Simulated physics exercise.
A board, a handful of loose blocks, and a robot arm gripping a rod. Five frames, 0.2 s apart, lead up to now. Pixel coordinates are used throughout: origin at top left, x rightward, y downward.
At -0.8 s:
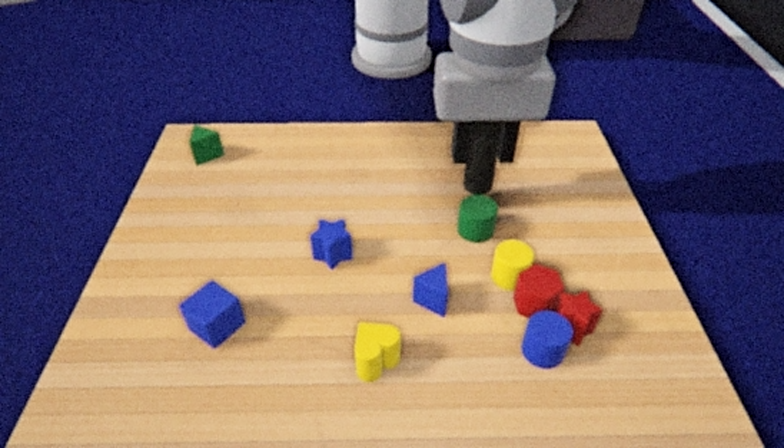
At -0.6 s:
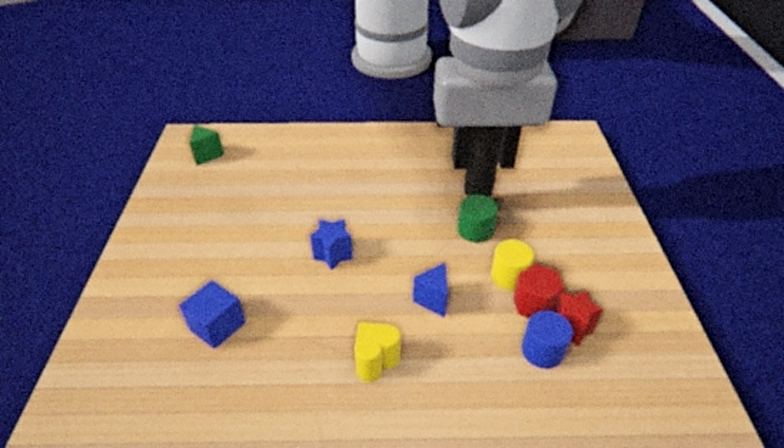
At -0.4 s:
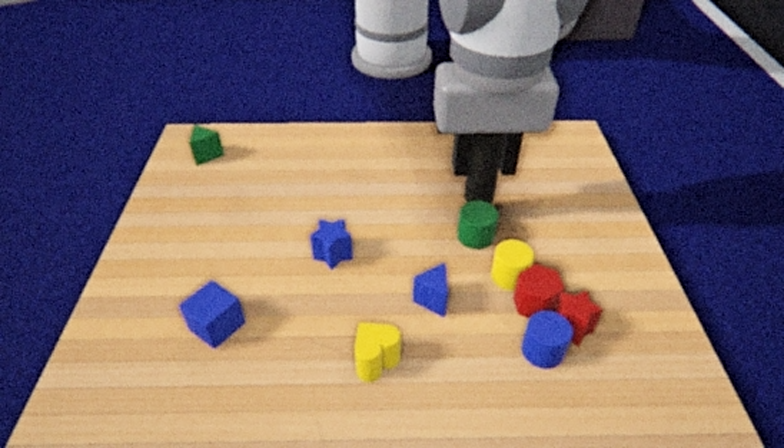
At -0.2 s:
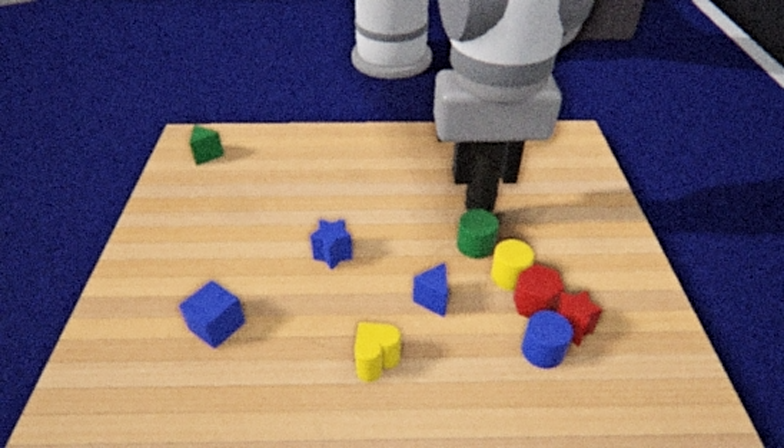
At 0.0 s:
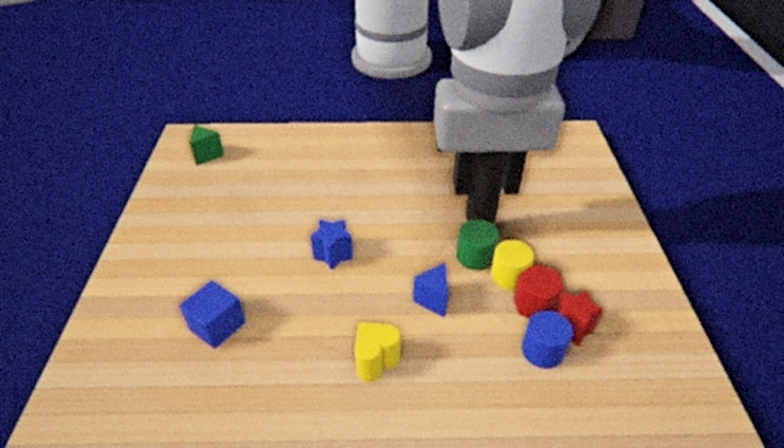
A robot arm holding a dark rod moves slowly toward the viewer and pushes the green cylinder a short way across a wooden board, closer to the yellow cylinder, while the other scattered red, blue, yellow and green blocks stay still.
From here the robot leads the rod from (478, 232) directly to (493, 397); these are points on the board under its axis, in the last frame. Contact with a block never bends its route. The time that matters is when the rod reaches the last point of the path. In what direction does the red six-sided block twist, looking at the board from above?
I'd predict that, seen from above, the red six-sided block rotates clockwise.
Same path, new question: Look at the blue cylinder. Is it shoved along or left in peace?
It stays.
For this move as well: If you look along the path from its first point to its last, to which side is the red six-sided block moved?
Slides left.
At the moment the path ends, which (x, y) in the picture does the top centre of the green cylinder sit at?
My best guess is (452, 315).
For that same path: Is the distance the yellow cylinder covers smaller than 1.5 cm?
I believe not.
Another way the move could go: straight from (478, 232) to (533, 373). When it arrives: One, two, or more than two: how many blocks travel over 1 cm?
There will be three or more blocks that move more than 1 cm.
The first path, step by step. One third of the way, rod at (486, 263); green cylinder at (469, 277); yellow cylinder at (524, 263); red six-sided block at (556, 289), turned 20° clockwise.
Two thirds of the way, rod at (492, 318); blue triangular piece at (430, 280), turned 20° clockwise; green cylinder at (453, 313); yellow cylinder at (526, 267); red six-sided block at (562, 291), turned 30° clockwise.
At the end, rod at (497, 383); blue triangular piece at (430, 280), turned 20° clockwise; green cylinder at (452, 315); yellow cylinder at (526, 267); red six-sided block at (562, 291), turned 30° clockwise; blue cylinder not moved.
